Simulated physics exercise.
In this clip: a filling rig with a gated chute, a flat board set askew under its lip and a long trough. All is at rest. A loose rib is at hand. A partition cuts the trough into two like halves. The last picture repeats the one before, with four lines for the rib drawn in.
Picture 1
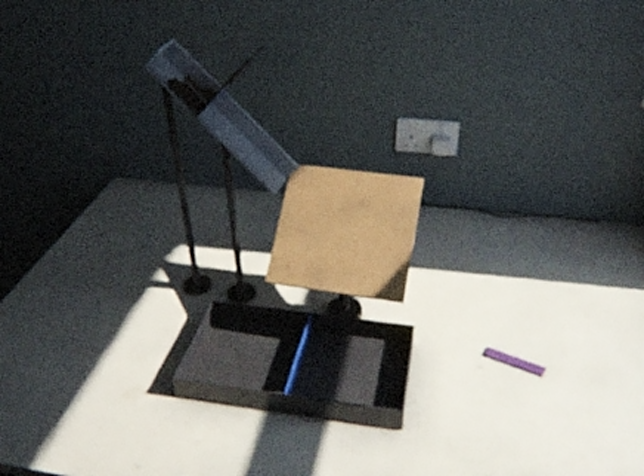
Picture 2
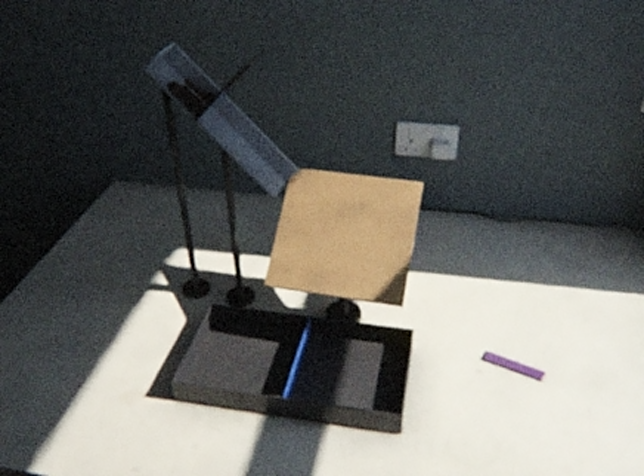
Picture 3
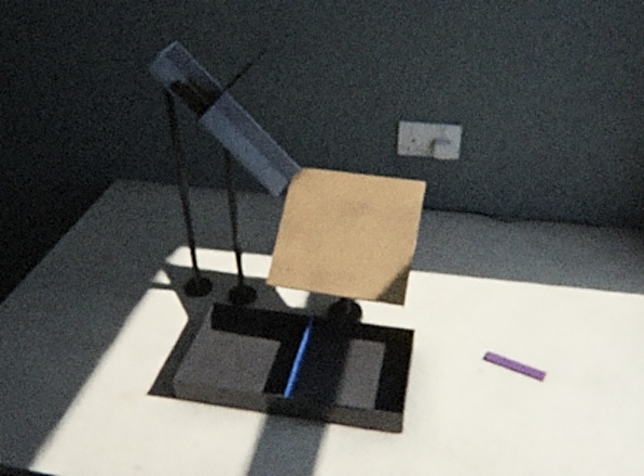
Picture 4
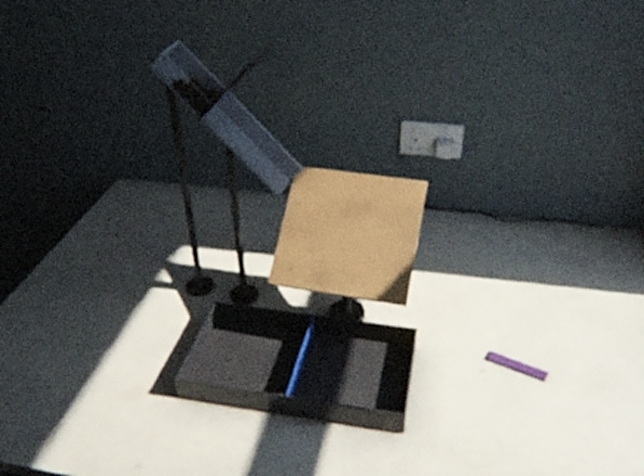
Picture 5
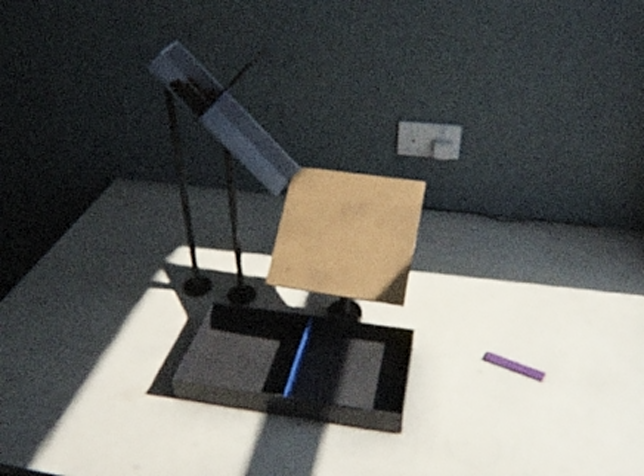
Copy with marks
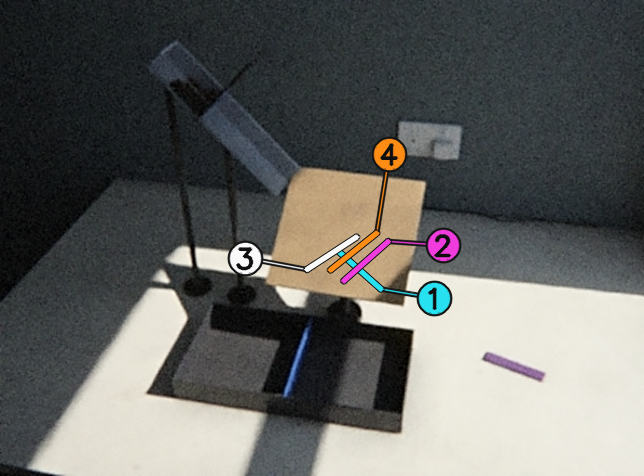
A tan board sat tilted beneath a slanted clear chute holding something dark, above a black tray with a blue divider, while a purple strip lay to the right; nothing moved.
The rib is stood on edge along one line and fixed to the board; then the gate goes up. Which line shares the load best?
Go for 4.
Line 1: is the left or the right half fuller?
Right.
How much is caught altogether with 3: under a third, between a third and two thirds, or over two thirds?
It is over two thirds.
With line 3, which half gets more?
Left.
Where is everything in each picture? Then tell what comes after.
Load behind the gate at (197, 95), allspice berries; lip of the chute at (280, 186), sloping fairly steeply, in the first frame.
Middle of the board at (344, 233), tilted fairly steeply; middle of its low edge at (332, 295); of its high edge at (356, 175), in the second frame.
Front corners of the trough at (173, 380) and (403, 415); front end of its middle wall at (285, 397), in the third frame.
Middle of the load at (202, 96); lip at (284, 188), in the fourth frame.
Middle of the load at (200, 97); lip at (282, 189), in the fifth frame.
On the marked copy, line 1 from (337, 250) to (381, 289); line 2 from (388, 241) to (343, 280); line 3 from (356, 237) to (306, 269); line 4 from (376, 233) to (330, 270).
For line 1, of what is caught, a stray few in the left half, nearly all in the right.
For line 2, of what is caught, a small part in the left half, most in the right.
For line 3, of what is caught, most in the left half, about a quarter in the right.
For line 4, of what is caught, about half in the left half, about half in the right.
